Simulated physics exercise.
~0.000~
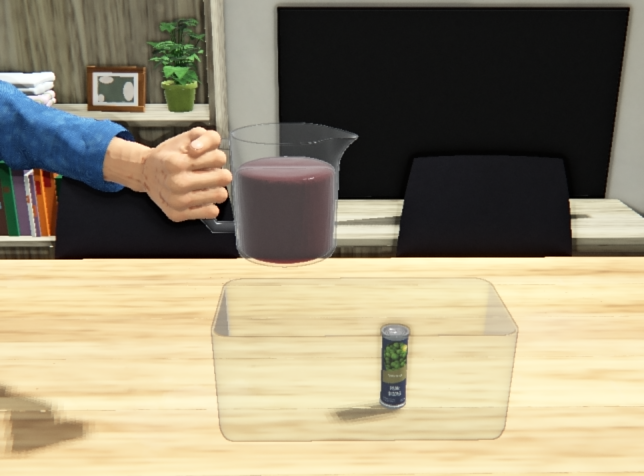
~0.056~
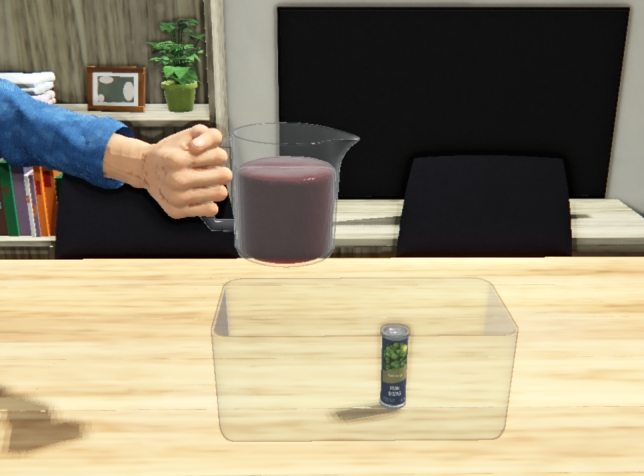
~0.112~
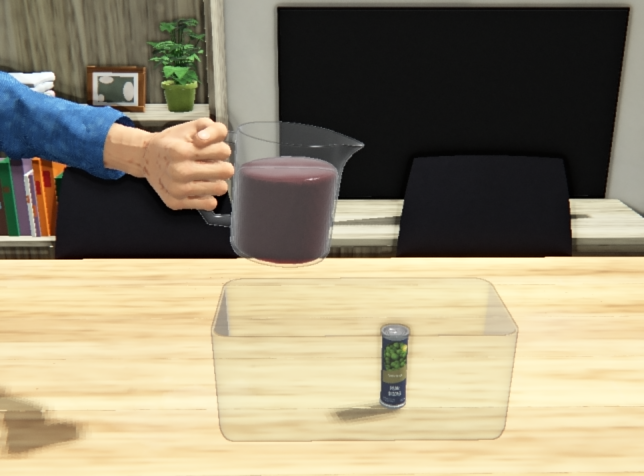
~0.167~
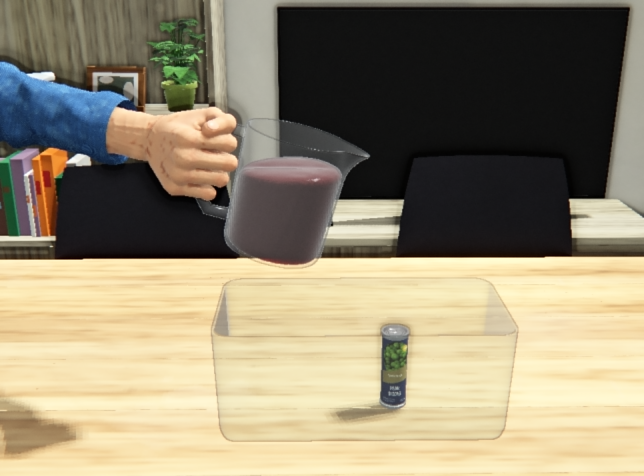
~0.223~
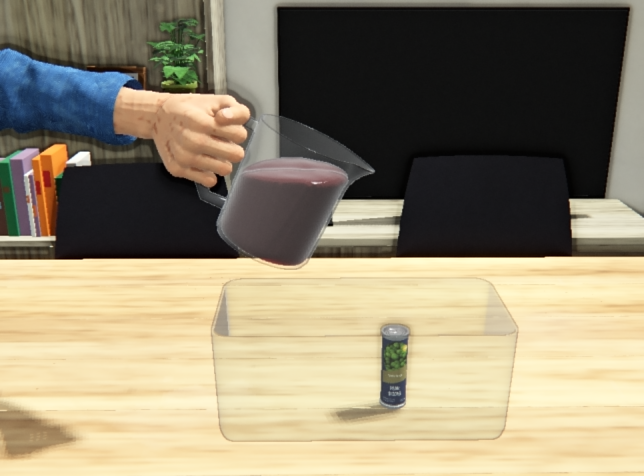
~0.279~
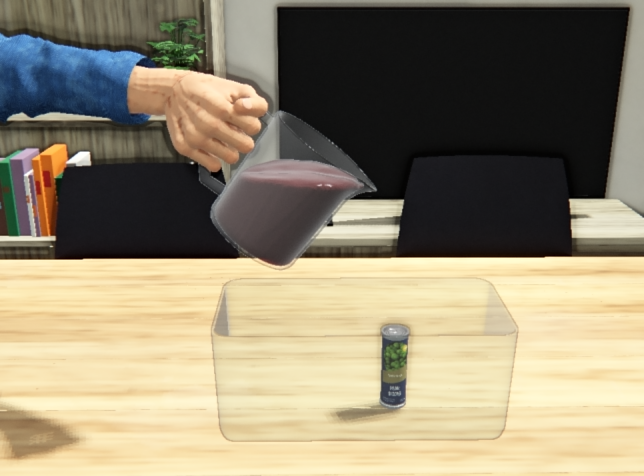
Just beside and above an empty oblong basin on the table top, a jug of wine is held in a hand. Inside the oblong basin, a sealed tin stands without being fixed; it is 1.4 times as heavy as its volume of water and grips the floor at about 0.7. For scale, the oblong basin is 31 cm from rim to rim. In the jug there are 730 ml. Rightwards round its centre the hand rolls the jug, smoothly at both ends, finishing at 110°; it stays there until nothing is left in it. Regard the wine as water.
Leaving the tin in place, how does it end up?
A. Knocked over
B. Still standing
Option A: Knocked over.
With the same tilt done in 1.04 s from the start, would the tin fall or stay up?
Result: Tin tipped over.
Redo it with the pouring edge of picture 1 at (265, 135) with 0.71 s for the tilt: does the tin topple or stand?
Then the tin remains standing.
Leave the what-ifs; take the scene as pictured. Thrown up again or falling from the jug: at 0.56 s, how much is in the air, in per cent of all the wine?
Some 22 per cent, I reckon.
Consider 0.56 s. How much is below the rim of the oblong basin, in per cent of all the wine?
Around 16 percent.
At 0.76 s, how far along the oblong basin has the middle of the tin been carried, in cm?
Reading: Roughly 0 cm.
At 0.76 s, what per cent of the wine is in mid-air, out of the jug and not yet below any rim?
Some 10 % is up in the air.
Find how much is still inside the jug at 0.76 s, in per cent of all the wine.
About 14 percent.
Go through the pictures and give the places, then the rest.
The first picture shows tilt 0°; pouring edge (358, 135); surface from (236, 167) to (335, 167); the oblong basin's rim runs from (219, 307) to (503, 306); the tin's top is at (395, 334).
The second picture shows tilt 2°; pouring edge (360, 137); surface from (236, 167) to (336, 167).
The third picture shows tilt 7°; pouring edge (364, 144); surface from (239, 166) to (338, 168).
The fourth picture shows tilt 14°; pouring edge (370, 155); surface from (240, 169) to (343, 169).
The fifth picture shows tilt 25°; pouring edge (375, 170); surface from (237, 180) to (349, 172).
The sixth picture shows tilt 37°; pouring edge (377, 189); surface from (228, 187) to (360, 178).
By 0.56 s the tilt is 98° and 60 per cent is still to pour; the tin stands where it began.
By 0.76 s the tilt is 110° and 13 per cent is still to pour; the tin stands where it began.
By 0.98 s the tilt is 110° and 1 per cent is still to pour; the tin leans 35°.
By 1.21 s the tilt is 110° and 0 per cent is still to pour; the tin lies on its side.
At rest the tin lies on its side.
